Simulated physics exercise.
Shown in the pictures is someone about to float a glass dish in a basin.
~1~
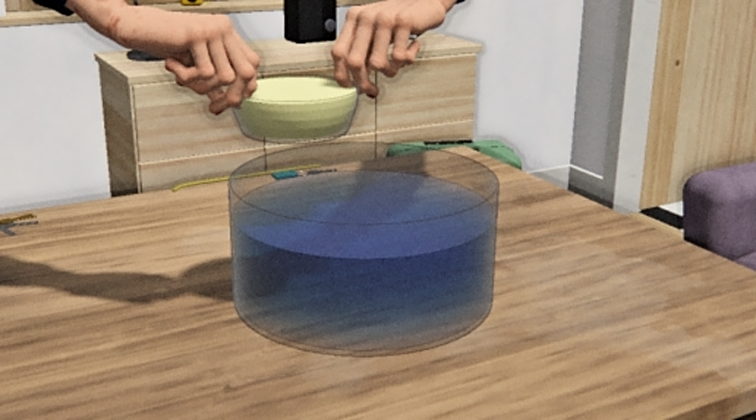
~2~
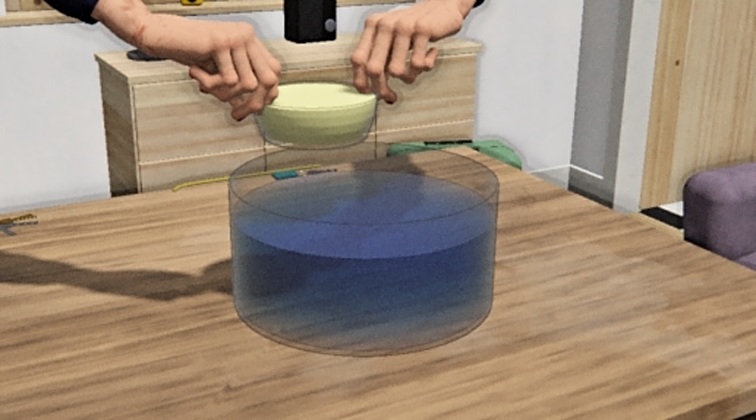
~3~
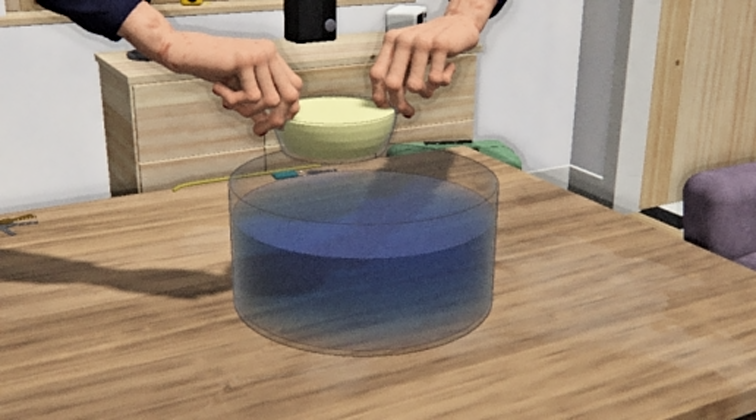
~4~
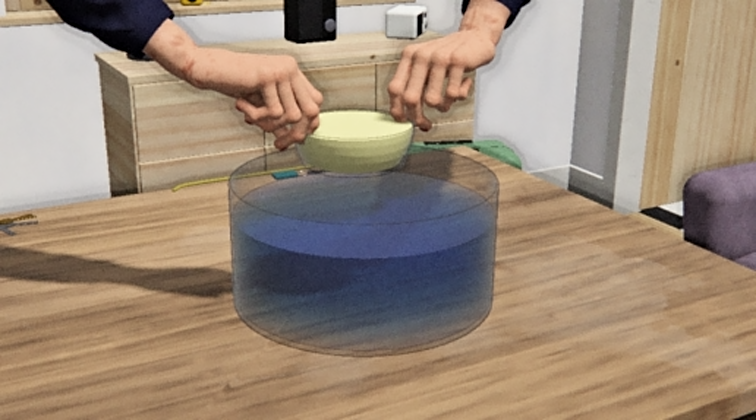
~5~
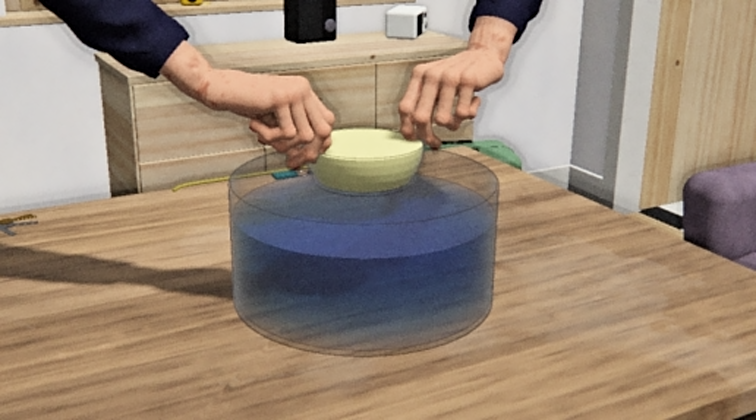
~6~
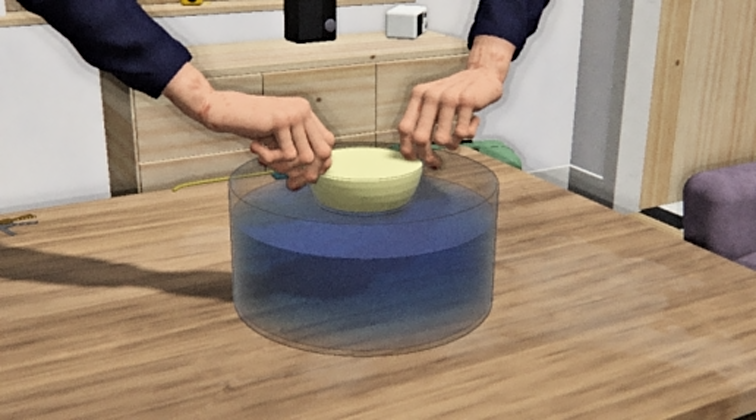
Over a wooden table, two hands held a pale yellow bowl above a clear round basin of blue water, then moved it slightly right and lowered it until it was just over the surface.
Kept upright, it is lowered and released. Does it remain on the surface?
You'll see it heads downward once it's free.
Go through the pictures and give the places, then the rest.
Dish (295, 106) nearly full; above the basin, in the first picture.
Dish nearly full, surface at (315, 97); coming down, in the second picture.
Dish (334, 127) nearly full; lower, in the third picture.
Dish nearly full, surface at (353, 126); lower still, in the fourth picture.
Dish (364, 159) nearly full; close to the surface, in the fifth picture.
Dish nearly full, surface at (364, 164); just over the surface, in the sixth picture.
A moment on, the dish dips into the dyed water.
Further on, dyed water pours in over its rim.
When it is over, the dish lies on the bottom.
